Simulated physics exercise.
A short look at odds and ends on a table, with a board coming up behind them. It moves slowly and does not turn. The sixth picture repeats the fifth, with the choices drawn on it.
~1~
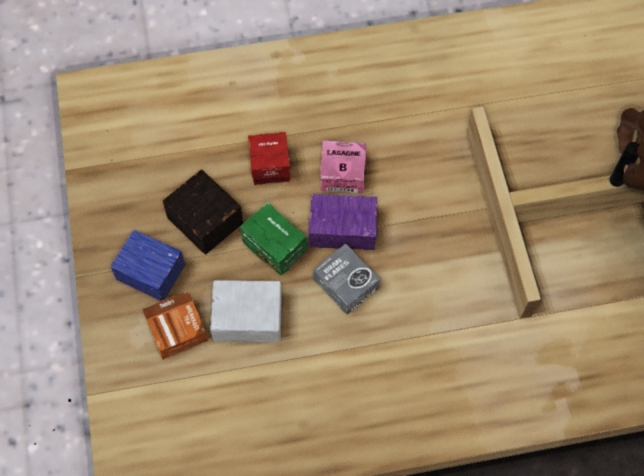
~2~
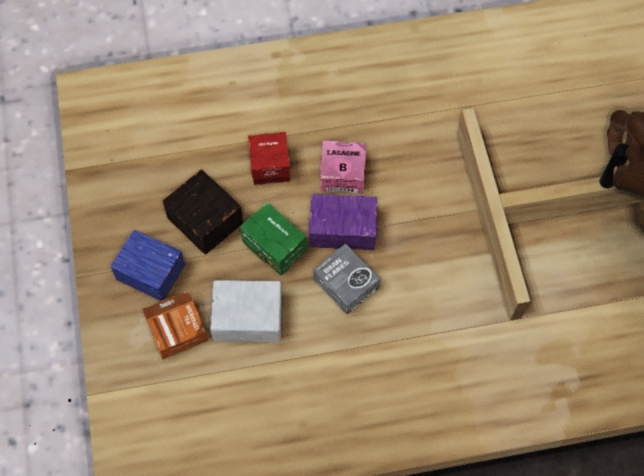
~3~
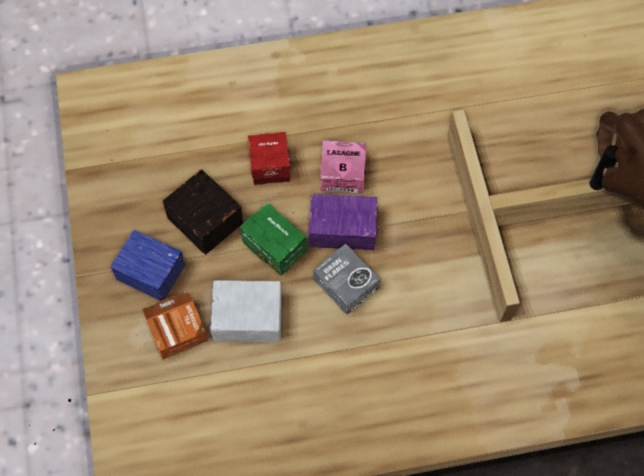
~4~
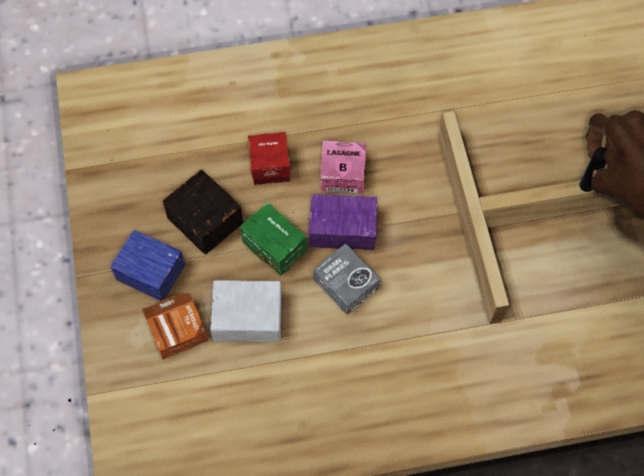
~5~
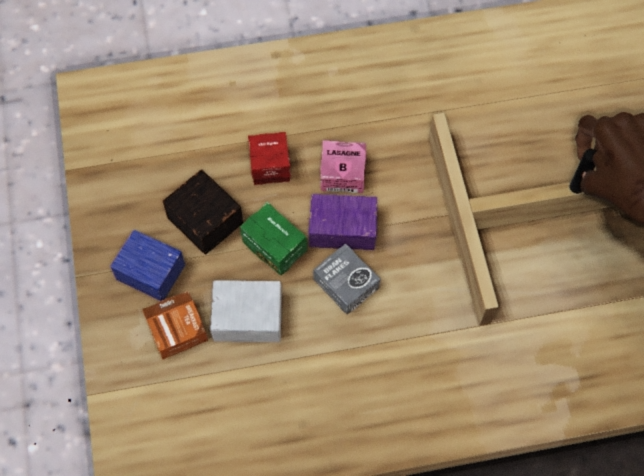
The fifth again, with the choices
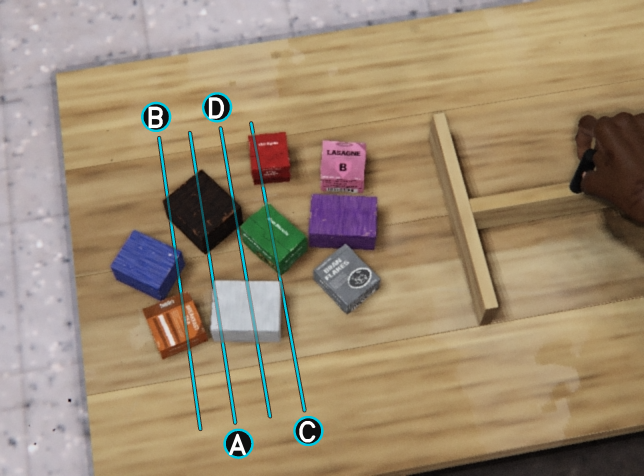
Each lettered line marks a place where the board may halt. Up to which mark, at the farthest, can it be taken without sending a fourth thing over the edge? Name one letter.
No fourth one falls up to B.
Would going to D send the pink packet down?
By then, no.
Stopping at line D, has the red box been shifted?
Yes.
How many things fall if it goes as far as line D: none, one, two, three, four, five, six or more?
The count is none.
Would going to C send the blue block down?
No.
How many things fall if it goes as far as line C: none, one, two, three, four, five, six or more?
The count is none.
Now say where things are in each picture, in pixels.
In the first frame, blue block (149, 265); purple block (343, 222); pink packet (343, 167).
In the second frame, board (495, 201); grey packet (346, 279).
In the third frame, board (484, 203); red box (269, 159).
In the fourth frame, board (474, 205); white block (247, 312).
In the fifth frame, board (464, 206); blue block (149, 265); purple block (343, 222); pink packet (343, 167).
On the marked copy, A at (211, 269); B at (178, 274); C at (276, 258); D at (244, 263).
With B. Early on, board (363, 223); pink packet (318, 171); green packet (265, 244).
Further on, board (261, 240); blue block (111, 274); orange packet (128, 337).
At the end, board (179, 254); black block over the edge; blue block over the edge; three fallen.
As for the rest, A is within the limit but short; C is within the limit but short; D is within the limit but short.
